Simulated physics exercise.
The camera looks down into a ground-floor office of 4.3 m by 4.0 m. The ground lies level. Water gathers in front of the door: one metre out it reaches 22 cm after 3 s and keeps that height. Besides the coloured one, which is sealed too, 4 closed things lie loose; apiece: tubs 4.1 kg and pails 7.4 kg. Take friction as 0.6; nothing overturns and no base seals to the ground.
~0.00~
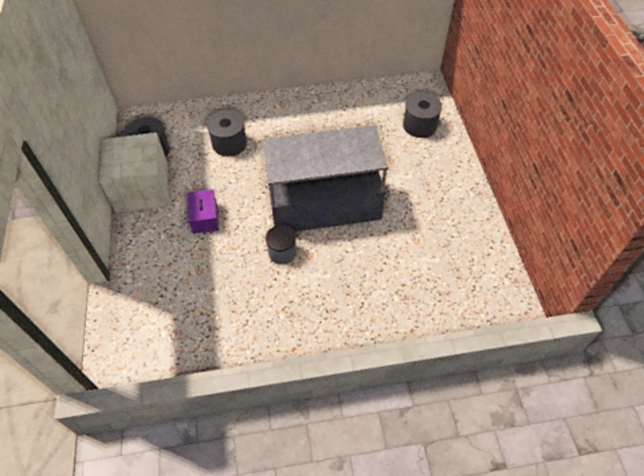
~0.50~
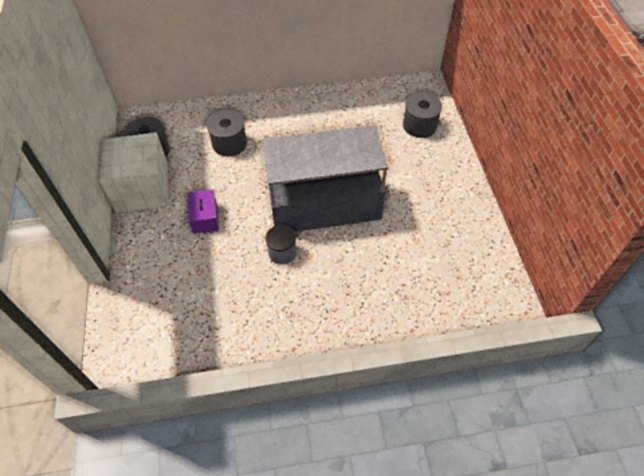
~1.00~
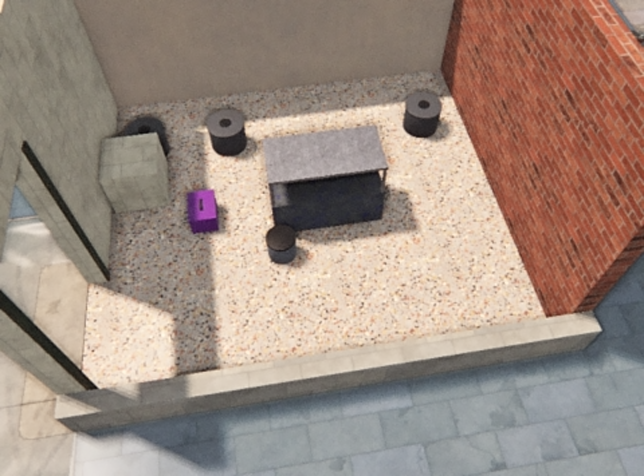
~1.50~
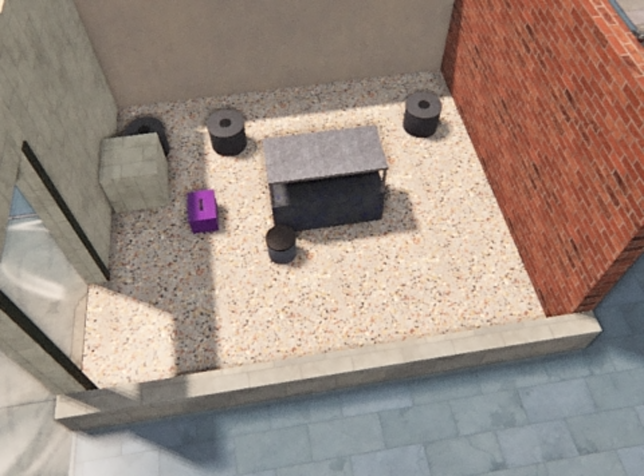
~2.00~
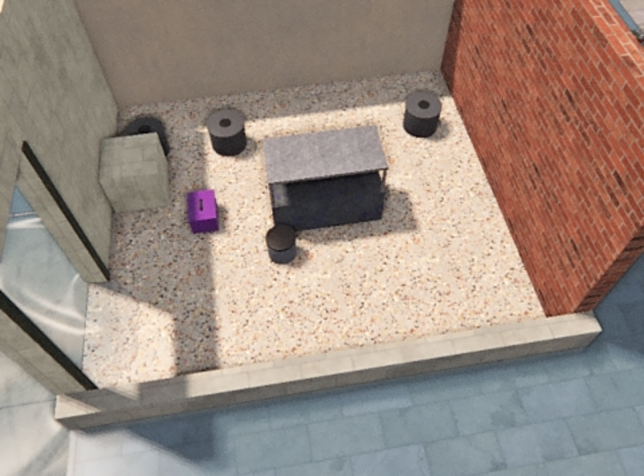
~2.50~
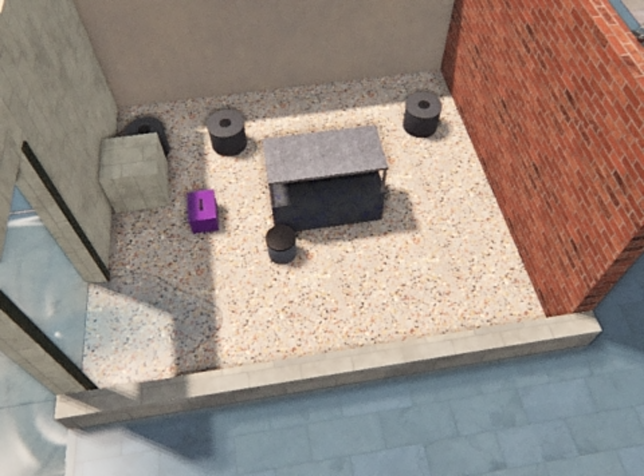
Water spreads over the grey paving outside the low front wall, turning it bluish and glossy, then slips in at the lower left as a thin sheet across the speckled floor, while the camera and every object stay still. The roofless room is seen from above, with a red brick wall at right. A purple tote sits left of a dark, grey-topped table, among dark round tubs and a pale block.
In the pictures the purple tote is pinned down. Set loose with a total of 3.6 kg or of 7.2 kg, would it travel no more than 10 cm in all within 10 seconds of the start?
For it, only the larger load is enough.
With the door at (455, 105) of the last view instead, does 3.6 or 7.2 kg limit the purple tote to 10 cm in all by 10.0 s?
Then neither load is enough.
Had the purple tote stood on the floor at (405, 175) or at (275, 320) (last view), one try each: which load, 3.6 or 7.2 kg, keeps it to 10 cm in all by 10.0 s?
In turn: Neither is enough; neither holds.
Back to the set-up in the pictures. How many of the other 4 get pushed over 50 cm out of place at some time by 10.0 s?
That makes 3.
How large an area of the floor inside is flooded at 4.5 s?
Some 7.5 m2.
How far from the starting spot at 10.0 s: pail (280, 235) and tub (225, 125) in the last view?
In that order: 250 cm, 80 cm.
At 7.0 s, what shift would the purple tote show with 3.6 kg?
About 120 cm.
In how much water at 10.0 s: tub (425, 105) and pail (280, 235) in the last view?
Roughly 8 and 7 cm.
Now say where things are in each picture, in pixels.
The purple tote at (201, 205) rests on the ground; water covers 0.0 m2; 0 of 5 have shifted, in the first picture.
The purple tote at (201, 205) rests on the ground; water covers 0.0 m2; 0 of 5 have shifted, in the second picture.
The purple tote at (201, 205) rests on the ground; water covers 0.0 m2; 0 of 5 have shifted, in the third picture.
The purple tote at (201, 205) rests on the ground; 0.0 m2 under water; 0 of 5 have shifted, in the fourth picture.
The purple tote at (201, 205), on the bottom; 0.3 m2 under water; 0 of 5 have shifted, in the fifth picture.
The purple tote at (201, 205) rests on the ground; water covers 1.0 m2; 0 of 5 have shifted, in the sixth picture.
After 3.5 s the purple tote would be 0 cm from its start with 3.6 kg and 0 cm from its start with 7.2 kg; 0 cm of water round it then.
After 4.5 s the purple tote would be 26 cm from its start with 3.6 kg and 0 cm from its start with 7.2 kg; 3 cm of water round it then.
After 7.0 s the purple tote would be 111 cm from its start with 3.6 kg and 0 cm from its start with 7.2 kg; 3 cm of water round it then.
After 10.0 s the purple tote would be 153 cm from its start with 3.6 kg and 0 cm from its start with 7.2 kg; 4 cm of water round it then.
